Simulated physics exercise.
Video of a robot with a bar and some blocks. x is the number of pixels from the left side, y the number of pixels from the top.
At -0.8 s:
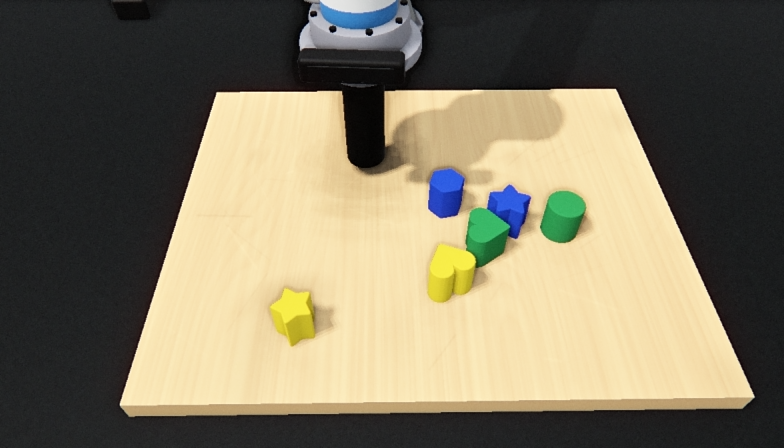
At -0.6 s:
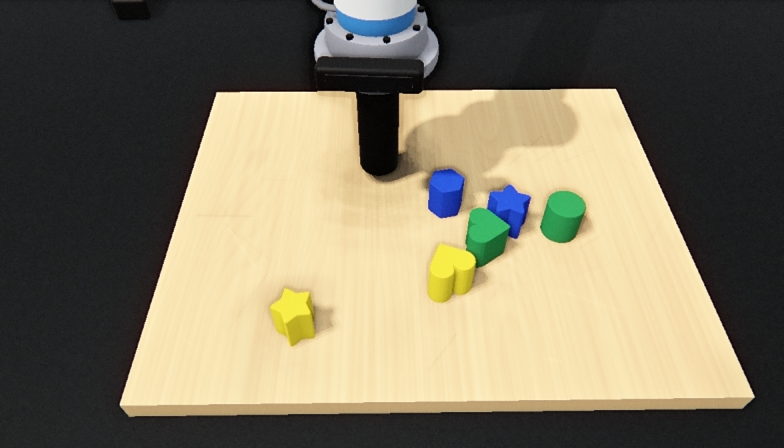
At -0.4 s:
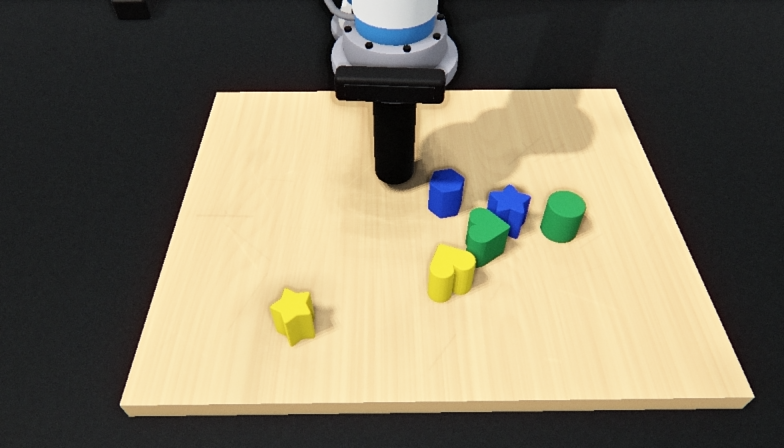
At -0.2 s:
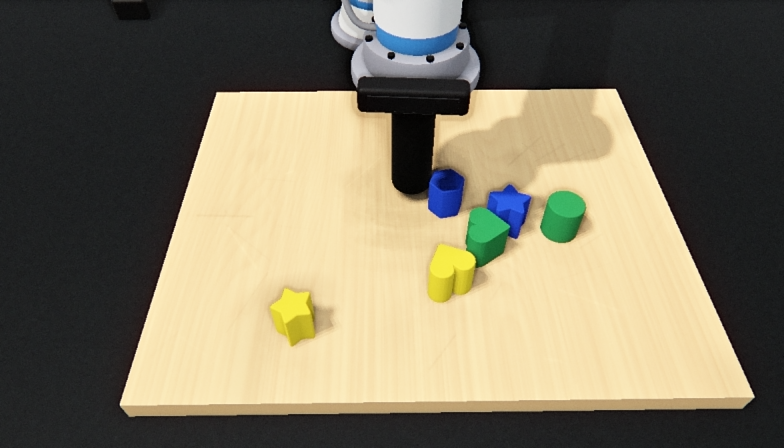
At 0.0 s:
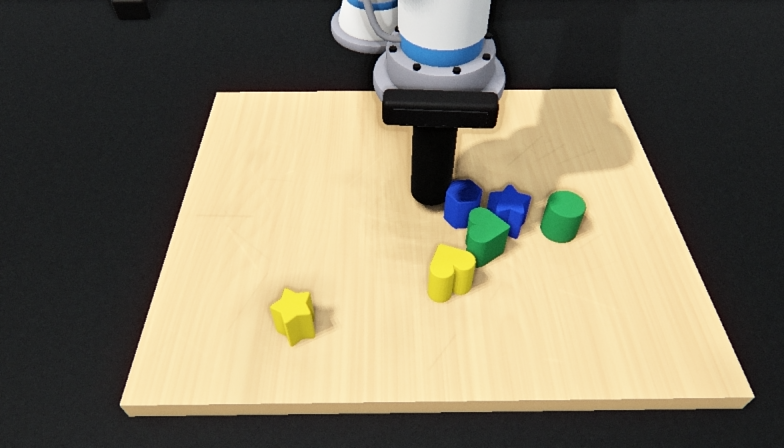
At the start, a robot's black bar stands near the top of a wooden board, left of a cluster of blue, green and yellow blocks. The bar slides down and to the right, then nudges the blue hexagonal block slightly rightward, closer to the blue star and green heart.
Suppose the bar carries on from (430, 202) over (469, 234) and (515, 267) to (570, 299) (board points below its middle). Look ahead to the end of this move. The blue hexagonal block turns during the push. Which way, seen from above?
From above, the turn goes anticlockwise.
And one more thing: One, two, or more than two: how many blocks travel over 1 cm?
Blocks moved: Three or more.
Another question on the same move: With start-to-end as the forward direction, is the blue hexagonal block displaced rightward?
No.
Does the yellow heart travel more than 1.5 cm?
Short answer: No.
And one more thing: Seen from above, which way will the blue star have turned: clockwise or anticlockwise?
Twists anticlockwise.
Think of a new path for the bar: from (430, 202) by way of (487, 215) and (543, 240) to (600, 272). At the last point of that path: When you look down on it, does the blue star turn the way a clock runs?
No, it doesn't check out.
The first path, step by step. One third of the way, bar at (471, 225); blue hexagonal block at (514, 218), turned 30° anticlockwise; green heart at (504, 247), turned 70° clockwise; blue star at (535, 202), turned 35° anticlockwise; green disc at (572, 202).
Two thirds of the way, bar at (518, 259); blue hexagonal block at (561, 233), turned 110° anticlockwise; green heart at (526, 272), turned 90° clockwise; blue star at (544, 203), turned 65° anticlockwise; green disc at (581, 197).
At the end, bar at (574, 291); yellow heart not moved; blue hexagonal block at (579, 235), turned 160° anticlockwise; green heart at (536, 286), turned 130° clockwise; blue star at (544, 203), turned 65° anticlockwise; green disc at (581, 197).
